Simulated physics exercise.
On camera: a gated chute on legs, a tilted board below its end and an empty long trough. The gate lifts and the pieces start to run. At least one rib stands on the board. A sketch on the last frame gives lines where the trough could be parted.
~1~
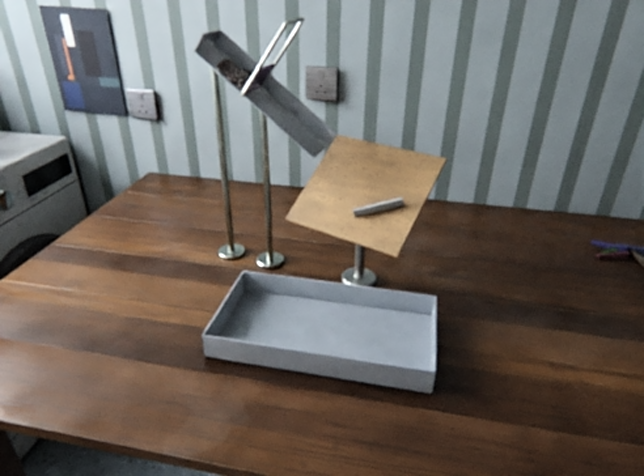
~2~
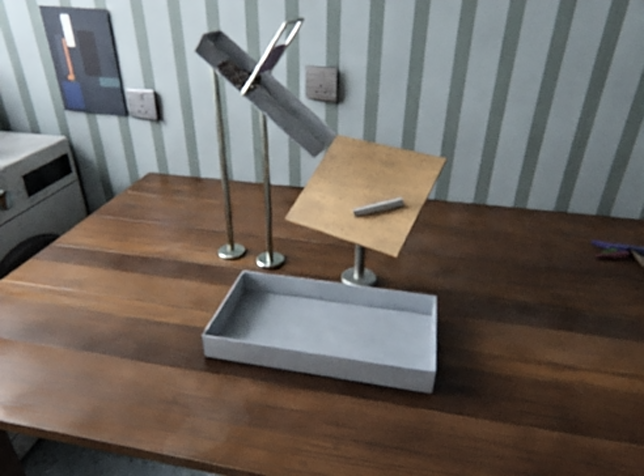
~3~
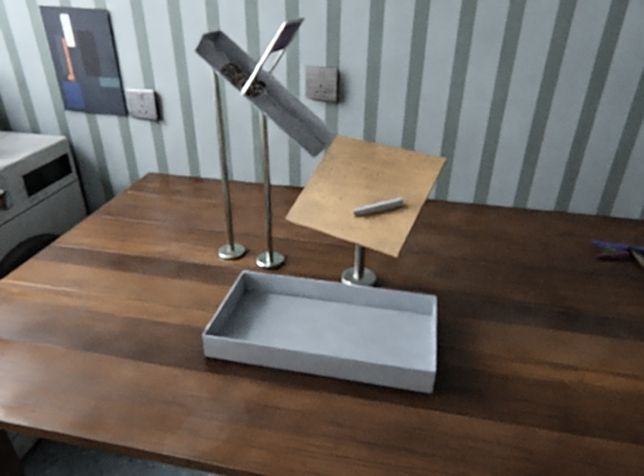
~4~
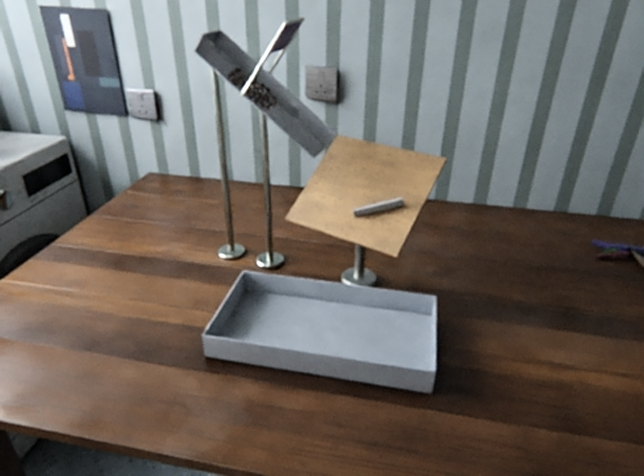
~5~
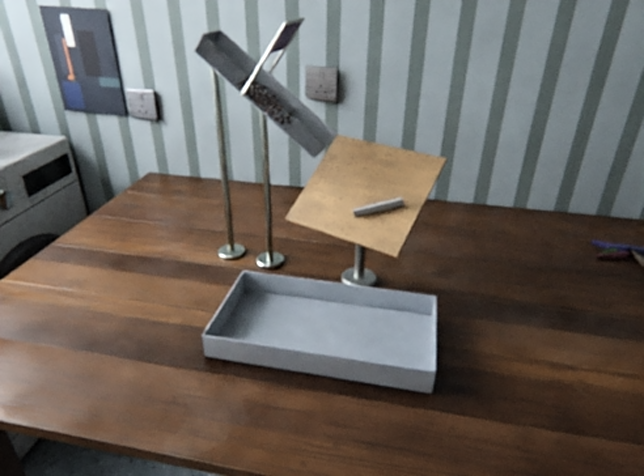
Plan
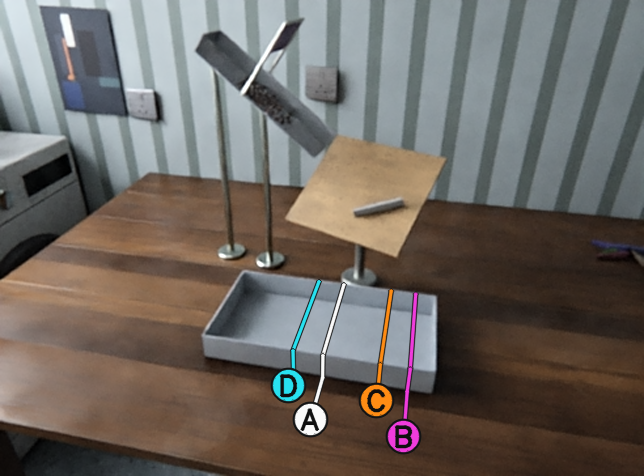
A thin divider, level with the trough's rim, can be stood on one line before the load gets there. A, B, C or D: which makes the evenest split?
Choose D.
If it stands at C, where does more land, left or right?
More lands on the left.
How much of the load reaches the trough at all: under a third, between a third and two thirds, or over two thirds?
It is over two thirds.
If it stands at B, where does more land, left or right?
More lands on the left.
On the marked copy, line A crosses the front rim at (323, 354); line B crosses the front rim at (410, 367); line C crosses the front rim at (380, 363); line D crosses the front rim at (293, 349).
For line A, of what is caught, the bulk on the left of the divider, a small share on the right.
For line B, of what is caught, the whole lot on the left of the divider, none at all on the right.
For line C, of what is caught, all but a few on the left of the divider, only a few on the right.
For line D, of what is caught, close to half on the left of the divider, close to half on the right.
